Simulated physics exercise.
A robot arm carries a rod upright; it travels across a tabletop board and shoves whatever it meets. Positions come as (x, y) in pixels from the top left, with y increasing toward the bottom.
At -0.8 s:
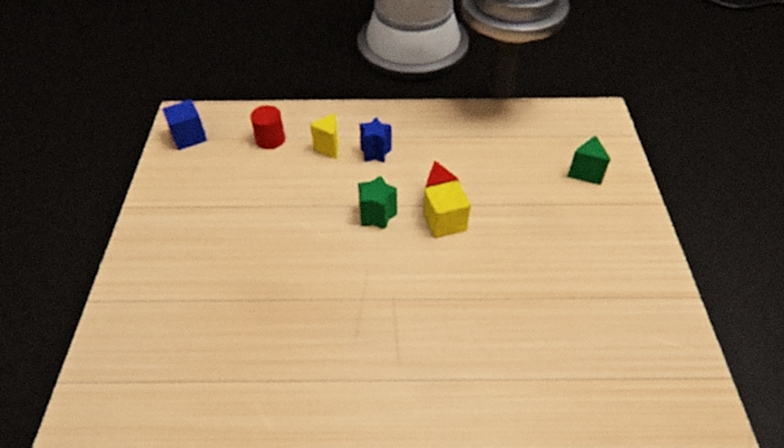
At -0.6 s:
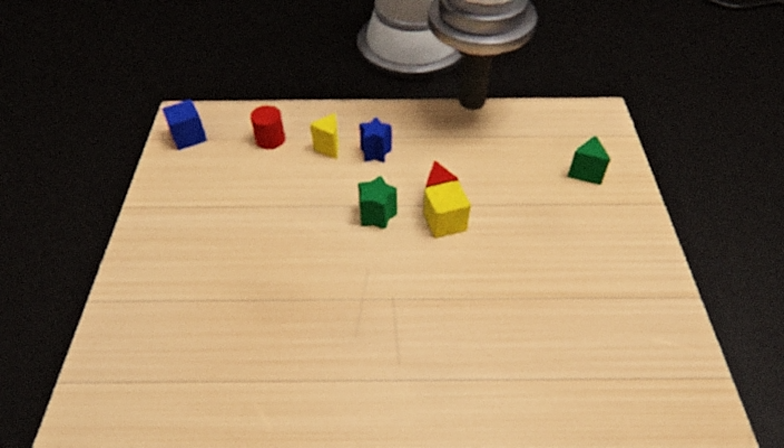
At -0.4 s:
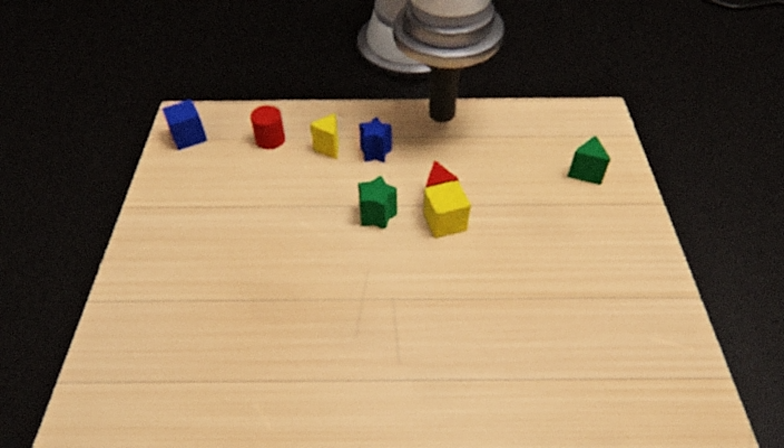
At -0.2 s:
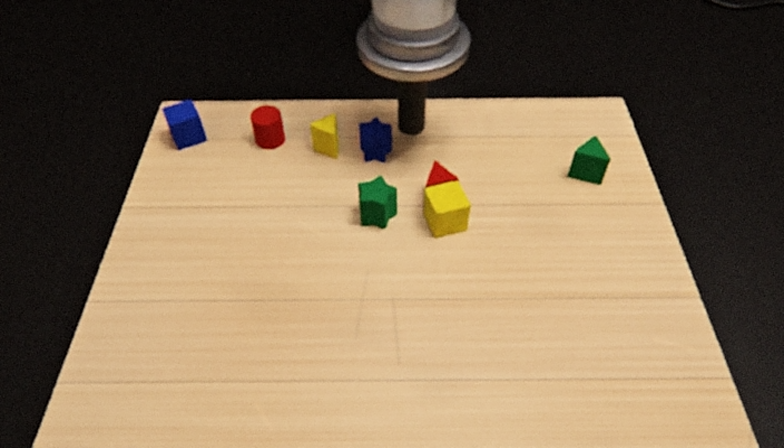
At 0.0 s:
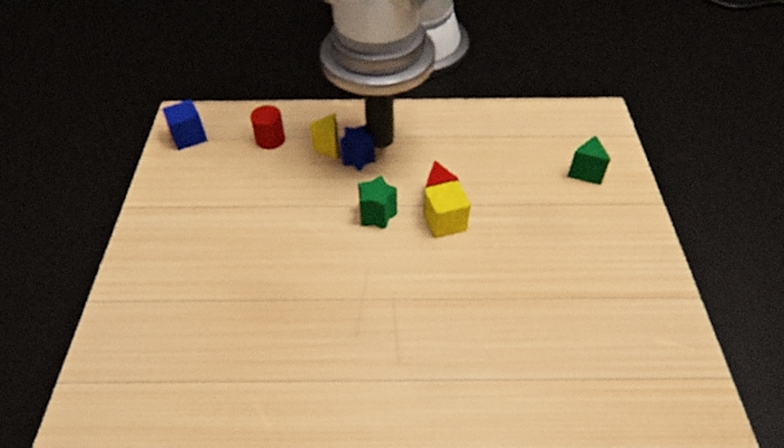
Robot arm with a dark rod moving left over a wooden board of coloured blocks, nudging the blue star leftward.
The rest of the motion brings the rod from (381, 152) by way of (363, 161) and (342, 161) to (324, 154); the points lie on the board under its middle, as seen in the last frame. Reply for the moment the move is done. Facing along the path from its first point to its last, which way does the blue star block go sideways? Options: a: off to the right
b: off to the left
b: Off to the left.
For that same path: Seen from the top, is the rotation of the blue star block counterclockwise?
I expect so.
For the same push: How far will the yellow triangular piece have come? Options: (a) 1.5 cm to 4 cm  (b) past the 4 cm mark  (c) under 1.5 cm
Answer: A.
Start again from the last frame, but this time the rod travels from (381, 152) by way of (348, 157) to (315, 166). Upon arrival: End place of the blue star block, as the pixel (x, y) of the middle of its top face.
Its top middle is near (292, 154).
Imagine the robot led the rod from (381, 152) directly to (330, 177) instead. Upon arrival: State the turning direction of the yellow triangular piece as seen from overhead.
In a top view, it turns clockwise.
The first path, step by step. Halfway along, rod at (351, 151); yellow triangular piece at (322, 124), turned 35° clockwise; blue star block at (326, 146).
At the end, rod at (322, 141); red circle in place; yellow triangular piece at (307, 117), turned 60° clockwise; blue star block at (312, 146), turned 45° anticlockwise.
